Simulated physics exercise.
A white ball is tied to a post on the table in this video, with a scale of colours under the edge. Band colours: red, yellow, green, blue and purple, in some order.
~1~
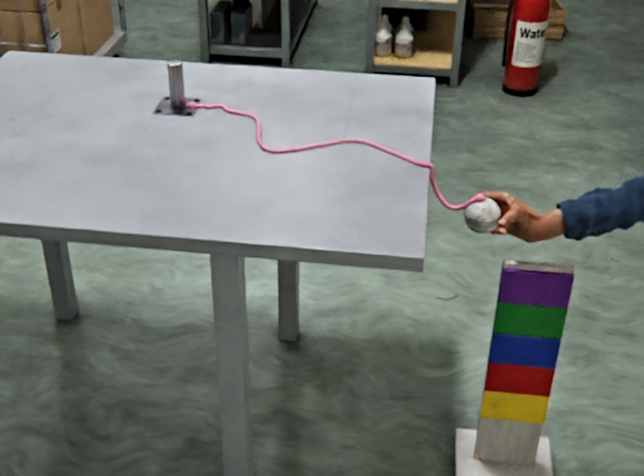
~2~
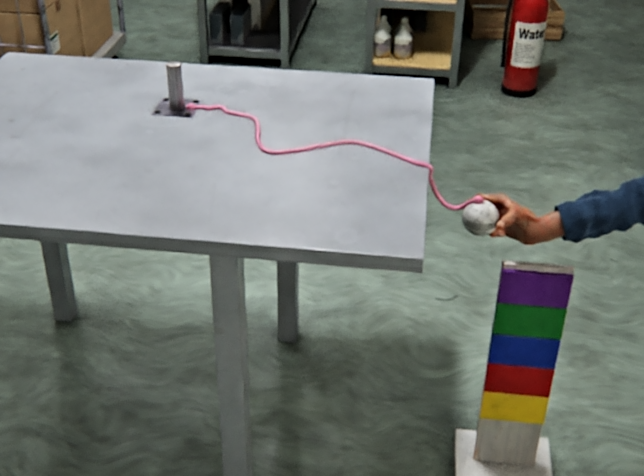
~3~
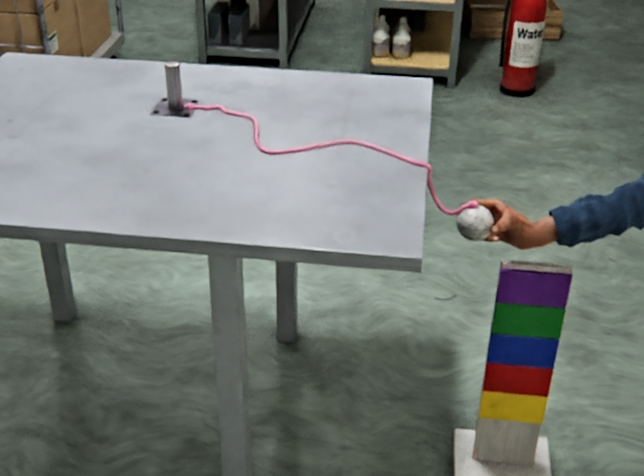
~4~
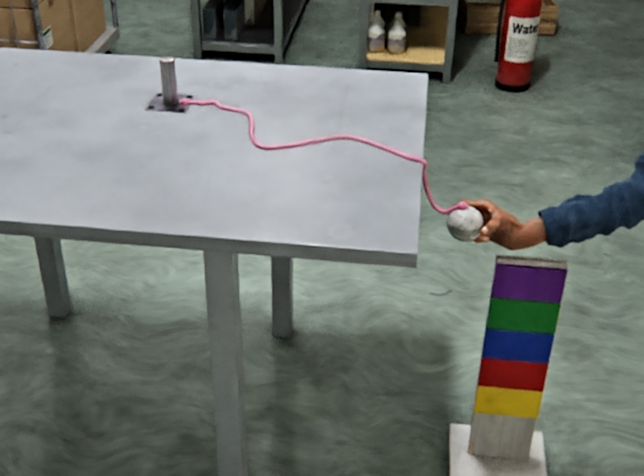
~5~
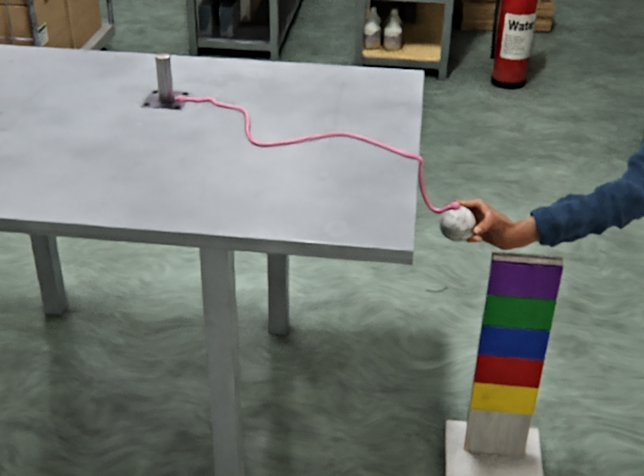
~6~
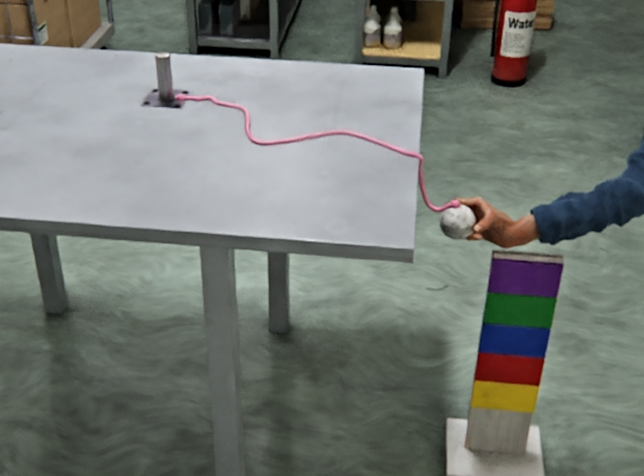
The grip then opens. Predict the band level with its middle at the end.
Prediction: Green.
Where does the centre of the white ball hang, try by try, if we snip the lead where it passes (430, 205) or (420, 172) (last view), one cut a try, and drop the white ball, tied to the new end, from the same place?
(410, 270) and (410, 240).
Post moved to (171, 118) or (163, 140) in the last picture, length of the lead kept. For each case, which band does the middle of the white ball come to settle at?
Blue; blue.
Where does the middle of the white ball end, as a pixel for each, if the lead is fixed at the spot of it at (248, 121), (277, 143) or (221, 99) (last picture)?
Result per try (px, approx.): (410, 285); (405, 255); (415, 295).
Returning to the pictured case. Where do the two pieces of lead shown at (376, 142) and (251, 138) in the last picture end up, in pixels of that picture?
(419, 173), then (307, 128).
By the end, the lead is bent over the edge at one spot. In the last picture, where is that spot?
Look close to (361, 136) - that's the one.
Soon after, ball near (380, 279); level with green.
Then, ball near (414, 300); level with green.
At rest, ball near (414, 300); level with green. Its centre hangs level with the green band.
